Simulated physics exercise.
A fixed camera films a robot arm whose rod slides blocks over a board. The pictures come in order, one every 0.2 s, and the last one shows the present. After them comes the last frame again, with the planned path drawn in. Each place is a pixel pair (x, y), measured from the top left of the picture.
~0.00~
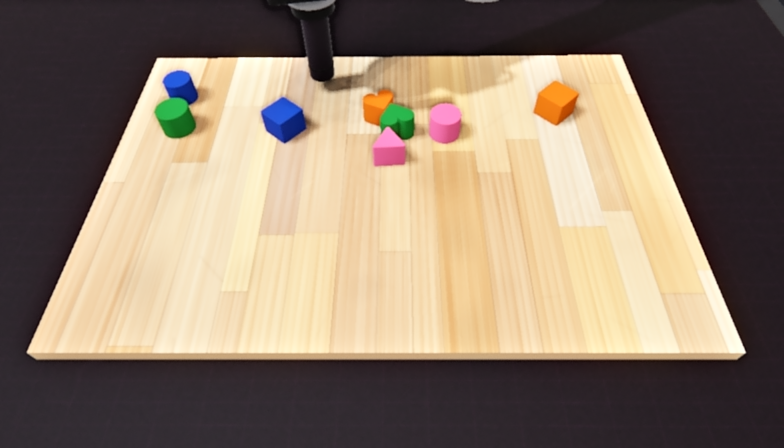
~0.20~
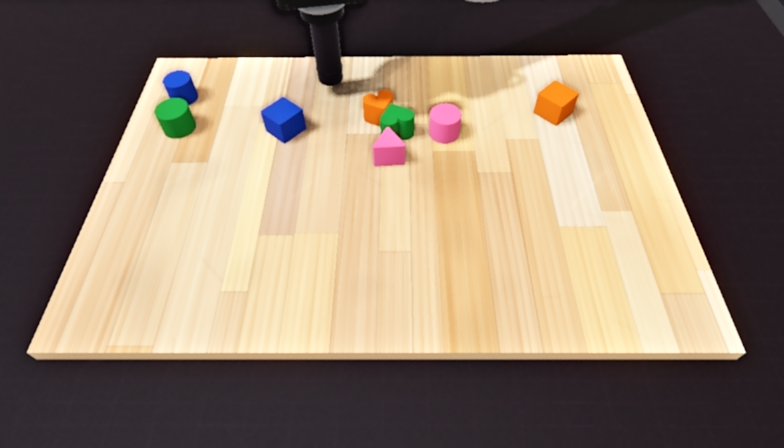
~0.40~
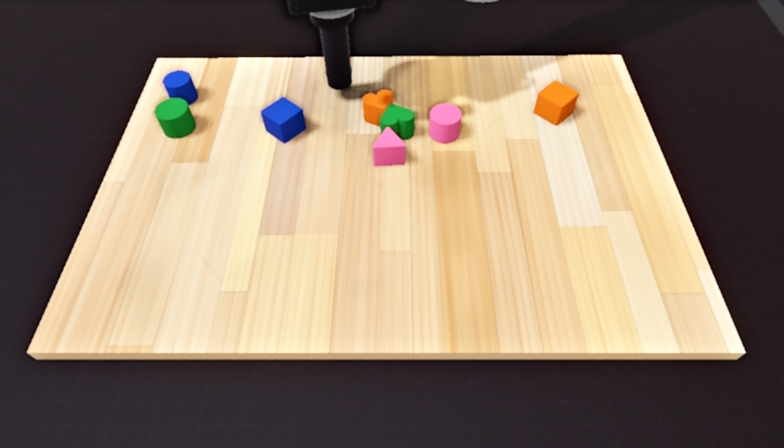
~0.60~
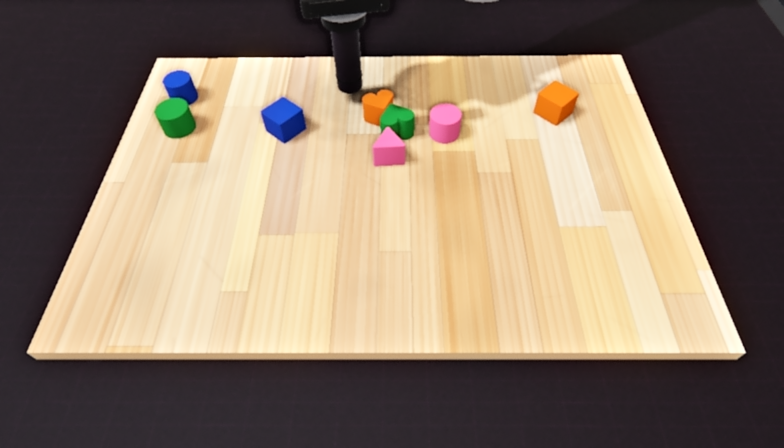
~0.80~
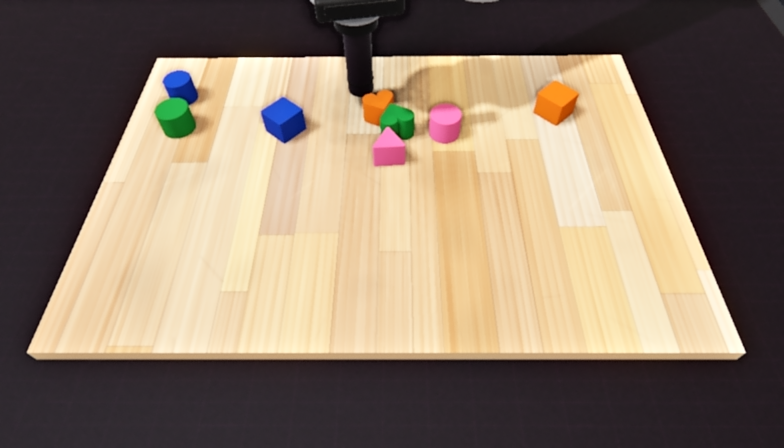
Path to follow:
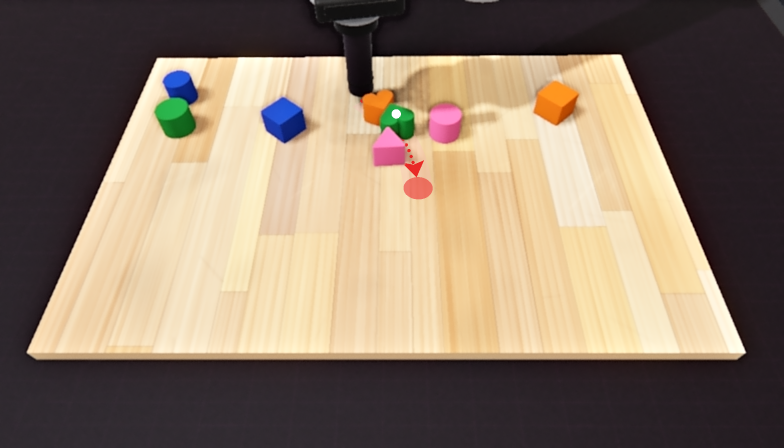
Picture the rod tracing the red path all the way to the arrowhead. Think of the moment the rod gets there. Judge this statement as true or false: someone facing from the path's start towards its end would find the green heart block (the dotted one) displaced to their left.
The claim holds.
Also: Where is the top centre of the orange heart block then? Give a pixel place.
For the centre of its top, I'd go with (424, 189).
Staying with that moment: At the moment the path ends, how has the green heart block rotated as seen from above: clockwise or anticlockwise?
Seen from above, its turn is counter-clockwise.
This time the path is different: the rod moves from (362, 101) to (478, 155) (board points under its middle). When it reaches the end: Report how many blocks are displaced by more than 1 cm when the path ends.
At least three of them.
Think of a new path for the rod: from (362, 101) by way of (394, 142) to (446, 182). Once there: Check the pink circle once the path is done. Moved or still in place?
The block you're asking about stays where it is.
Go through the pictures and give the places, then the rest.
Rod tip at (323, 75); block tops, orange heart block at (379, 98); pink triangular block at (389, 139); green heart block at (396, 114); pink circle at (446, 114), in the first frame.
Rod at (331, 79); blocks unchanged, in the second frame.
Rod at (340, 83); blocks unchanged, in the third frame.
Rod at (350, 87); blocks unchanged, in the fourth frame.
Rod at (361, 90); orange heart block at (379, 98); pink triangular block at (389, 139); green heart block at (396, 114); pink circle at (446, 114), in the fifth frame.
Path on the board, from (362, 101) over (390, 123) and (410, 153) to (418, 188); the dot is on the green heart block.
The first path, step by step. One third of the way, rod at (390, 113); orange heart block at (395, 120); green heart block at (417, 129).
Two thirds of the way, rod at (410, 142); orange heart block at (415, 151); pink triangular block at (384, 148); green heart block at (445, 153).
At the end, rod at (419, 177); orange heart block at (424, 189), turned 15° clockwise; pink triangular block at (384, 148); green heart block at (450, 157), turned 30° anticlockwise; pink circle in place.
